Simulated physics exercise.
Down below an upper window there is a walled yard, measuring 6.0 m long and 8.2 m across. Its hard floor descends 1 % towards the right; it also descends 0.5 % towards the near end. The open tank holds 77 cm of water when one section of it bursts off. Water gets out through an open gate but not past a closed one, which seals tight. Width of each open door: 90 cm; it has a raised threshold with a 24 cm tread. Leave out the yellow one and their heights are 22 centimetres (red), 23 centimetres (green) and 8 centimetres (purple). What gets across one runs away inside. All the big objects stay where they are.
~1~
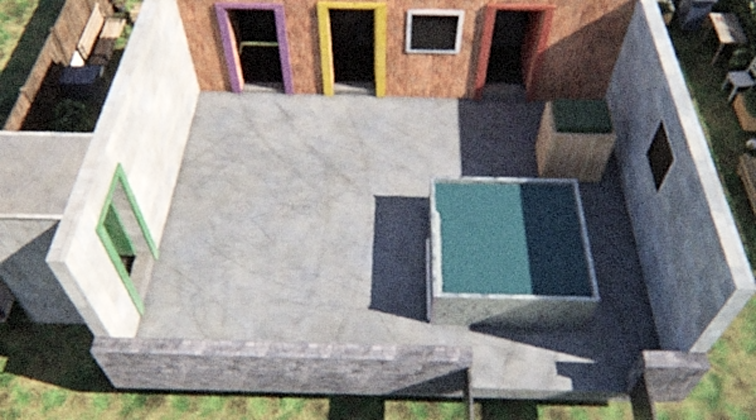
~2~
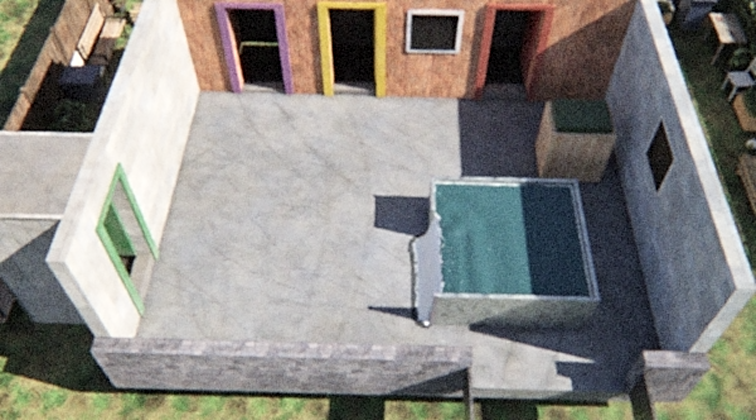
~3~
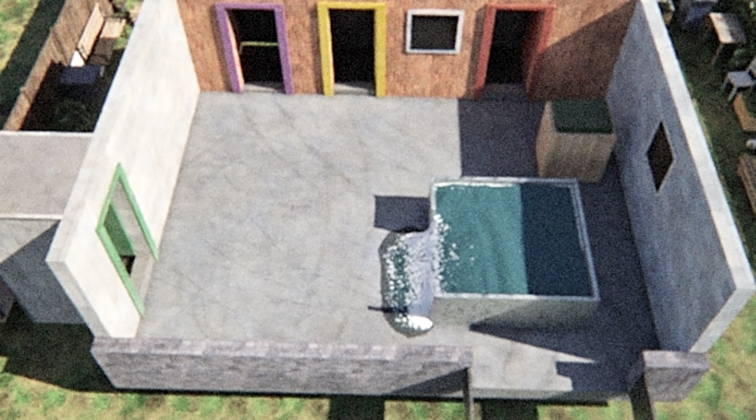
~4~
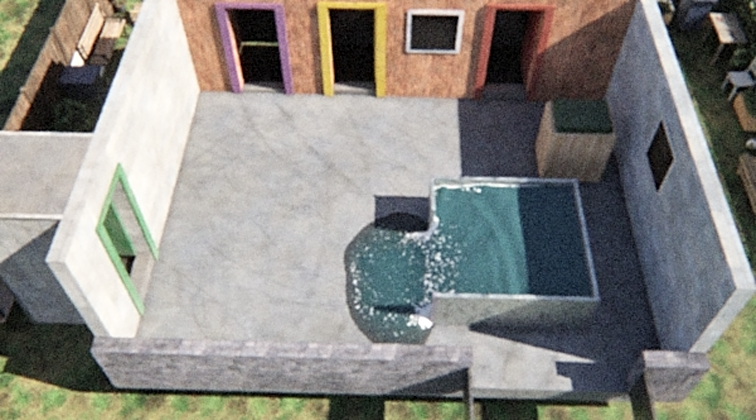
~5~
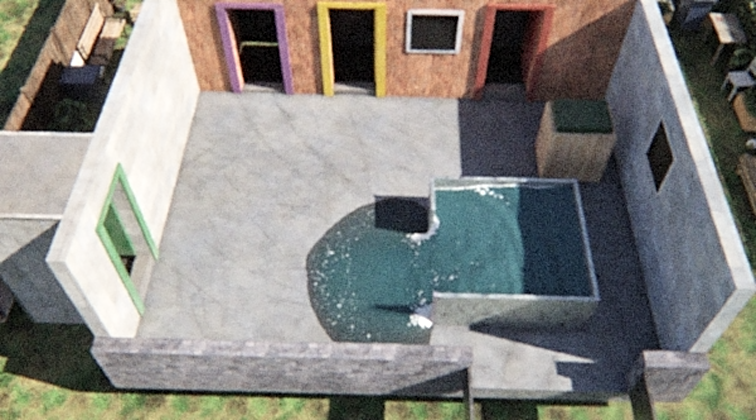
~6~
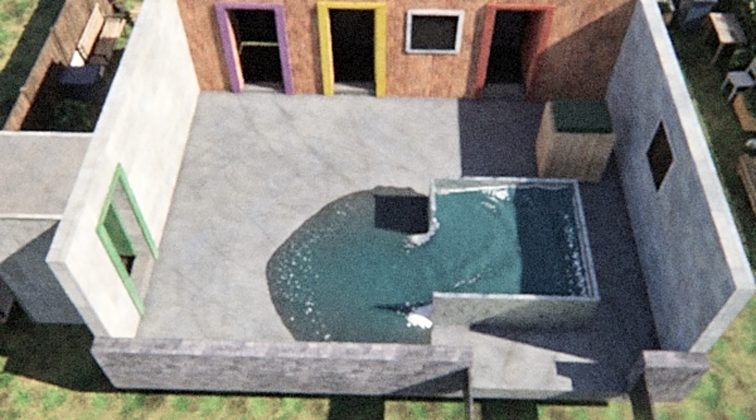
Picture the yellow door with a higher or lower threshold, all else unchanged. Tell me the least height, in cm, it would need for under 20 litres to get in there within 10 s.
You would need roughly 9.5 cm.
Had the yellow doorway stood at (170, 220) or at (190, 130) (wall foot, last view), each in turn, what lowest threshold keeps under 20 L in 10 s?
In turn: Roughly 21 cm, roughly 12.0 cm.
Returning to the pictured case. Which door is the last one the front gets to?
The answer is the red door.
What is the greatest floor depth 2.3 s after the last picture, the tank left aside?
Max depth: Around 42 cm.
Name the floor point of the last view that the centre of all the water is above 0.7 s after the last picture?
About (438, 271).
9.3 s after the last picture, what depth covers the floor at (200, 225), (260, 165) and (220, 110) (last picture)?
Depths in order: 6 / 10 / 10 cm.
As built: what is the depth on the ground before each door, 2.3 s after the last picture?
Red door 0 cm, yellow door 0 cm, green door 36 cm, purple door 0 cm.
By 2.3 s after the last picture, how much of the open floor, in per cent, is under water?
Near 50 per cent of the open floor.
Then, 0.7 s after the last picture water covers 35 % of the floor, deepest (40 cm) near (424, 289); it has not reached the yellow door.
Then, 2.3 s after the last picture water covers 50 % of the floor, deepest (42 cm) near (129, 362); it has not reached the yellow door.
Then, 9.3 s after the last picture water covers 95 % of the floor, deepest (21 cm) near (620, 194); 9 cm at the yellow door, 1 litre in over its 15 cm threshold.
At the yellow door as built, the water peaked near 16 cm, 5.3 s after the last picture.
Run again over the same 10 s with other heights there, 25 litres in over 8.5 cm, 8 litres over 12 cm. The limit of 20 litres is kept from about 9.5 cm up.
